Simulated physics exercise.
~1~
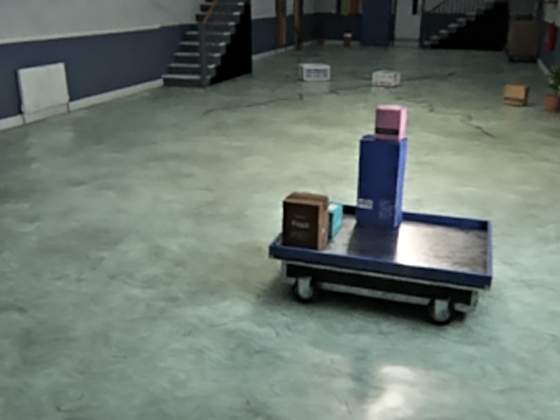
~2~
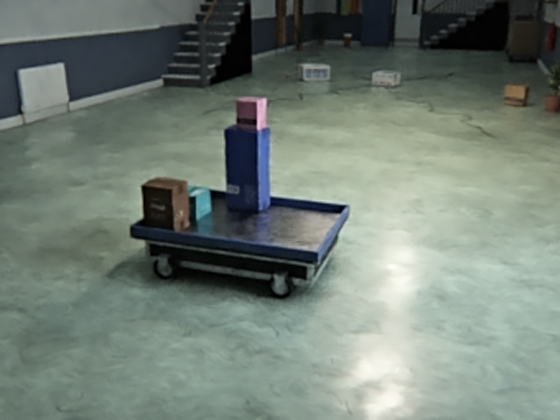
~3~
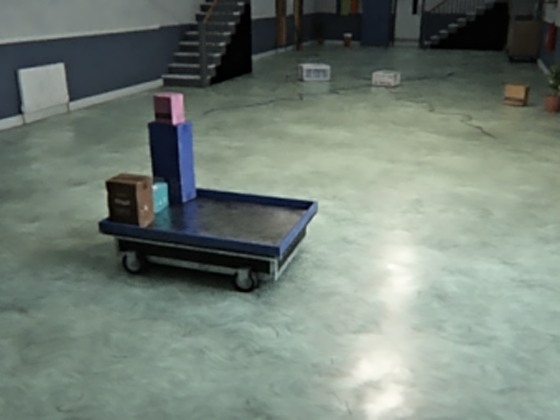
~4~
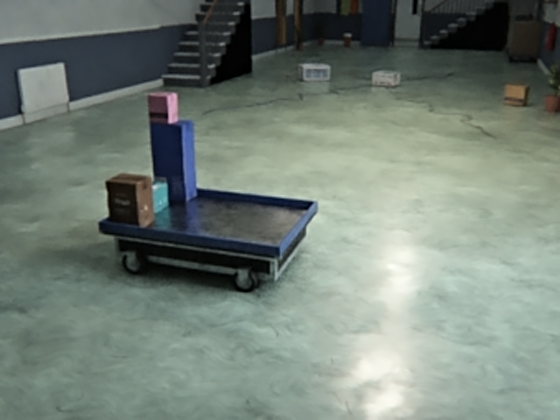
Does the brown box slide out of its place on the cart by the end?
No, the brown box stays upright in its place on the deck as the cart comes to a stop.
